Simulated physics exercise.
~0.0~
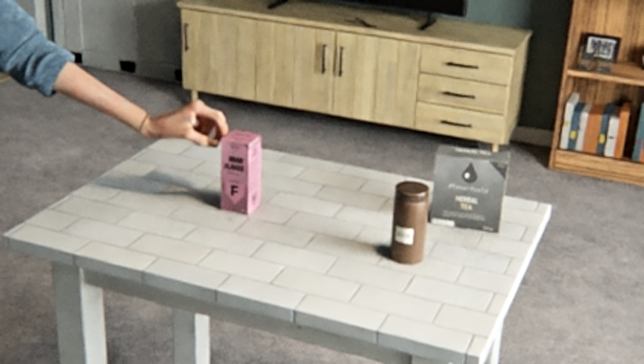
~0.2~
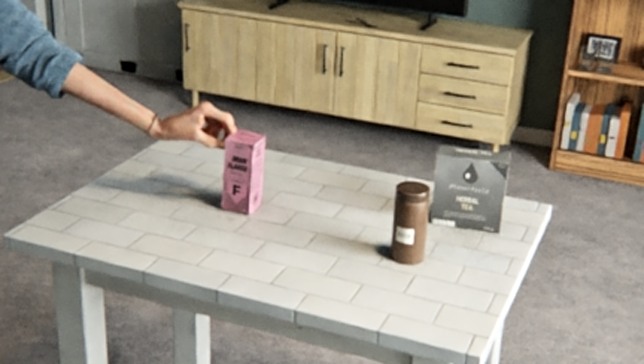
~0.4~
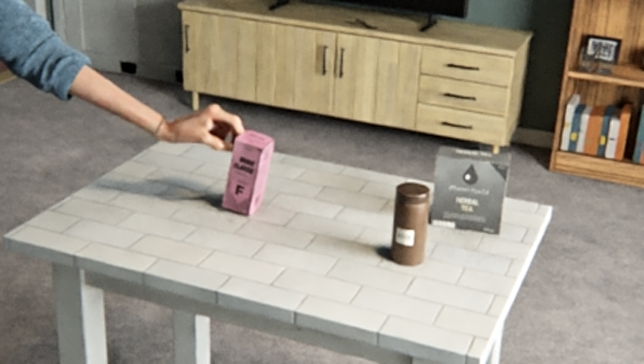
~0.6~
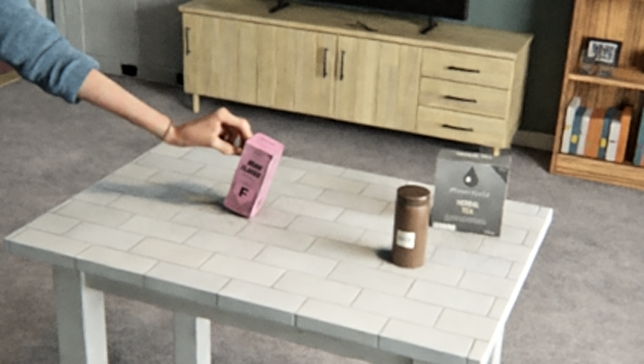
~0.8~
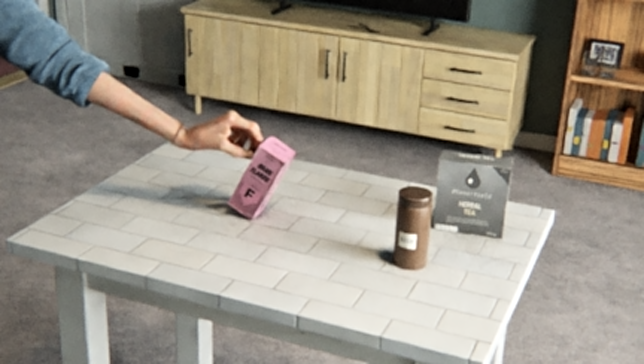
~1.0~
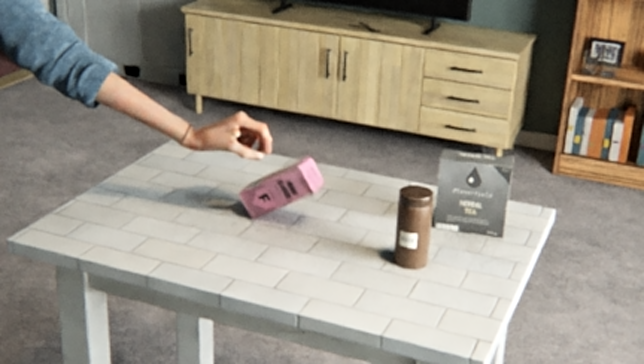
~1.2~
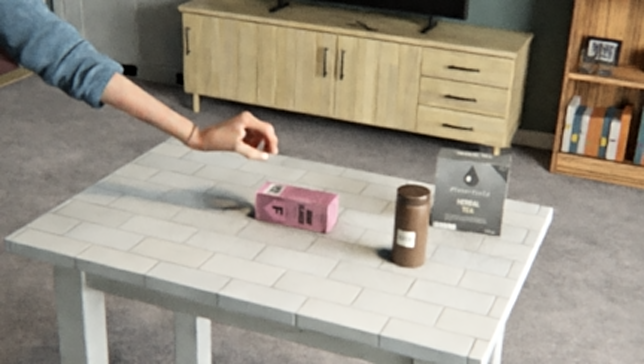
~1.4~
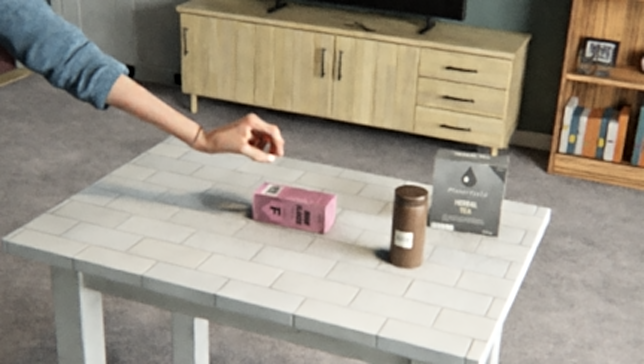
A pink carton standing on a white table near a brown jar and a grey packet is pushed by a hand from the left, leans further and further to the right, then topples and rests on its side while the other two stay standing.
